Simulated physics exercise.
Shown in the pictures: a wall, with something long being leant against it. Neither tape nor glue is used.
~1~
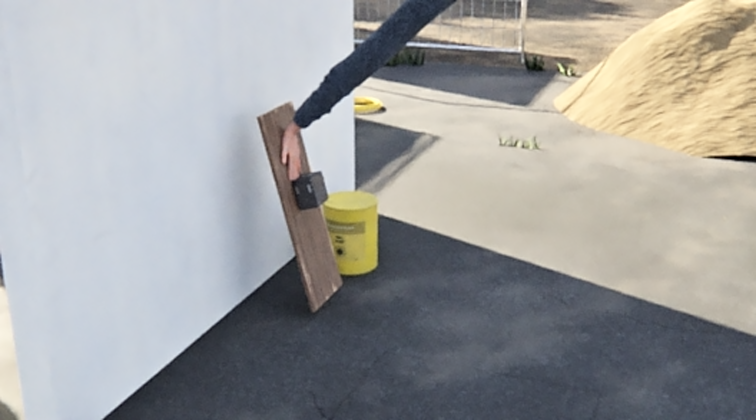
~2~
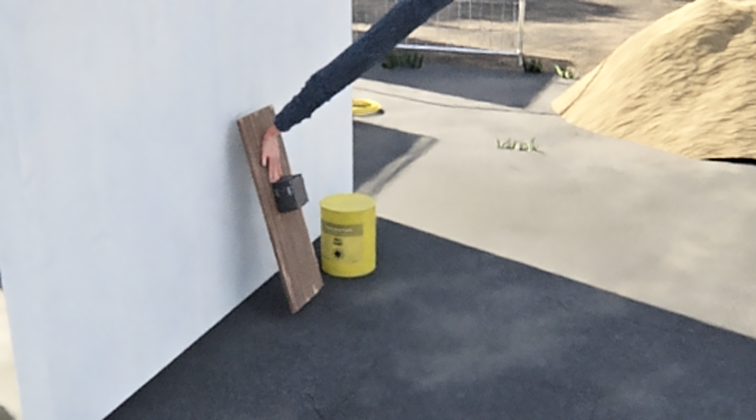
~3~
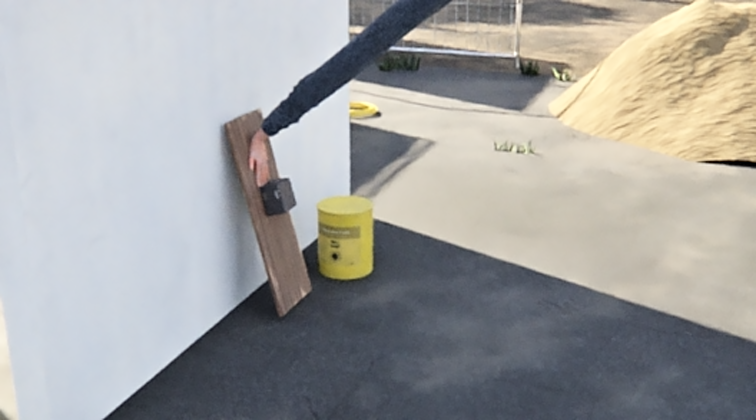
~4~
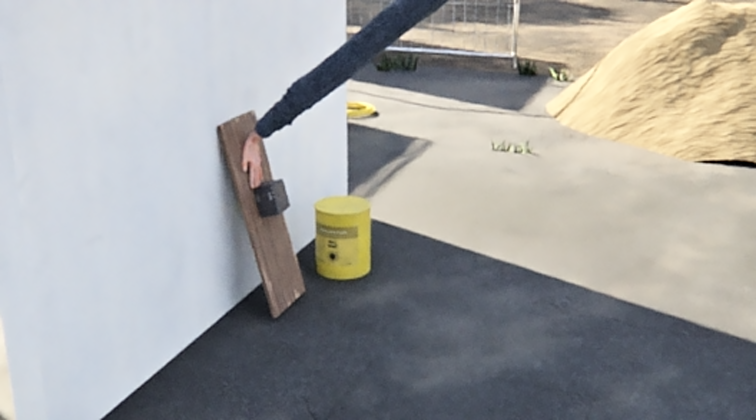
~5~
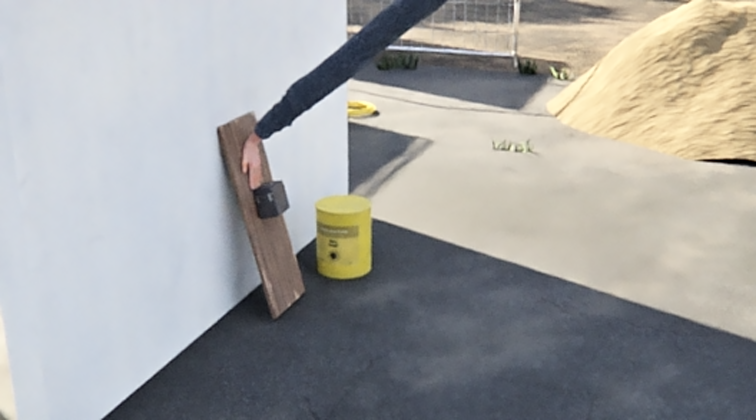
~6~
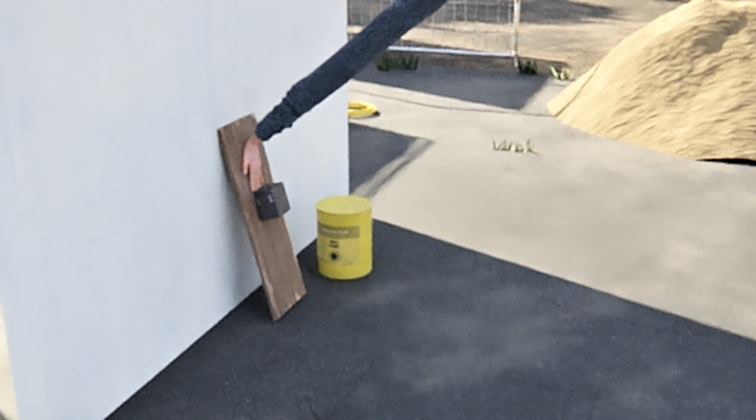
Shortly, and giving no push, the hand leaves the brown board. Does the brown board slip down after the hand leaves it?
Keeps still.
Then, 0.30 s after the last picture, nothing has stirred.
Then, 0.70 s after the last picture, brown board resting near (264, 216).
At rest, both in place. Seen from the same camera at the end, brown board near (264, 216). The board holds.
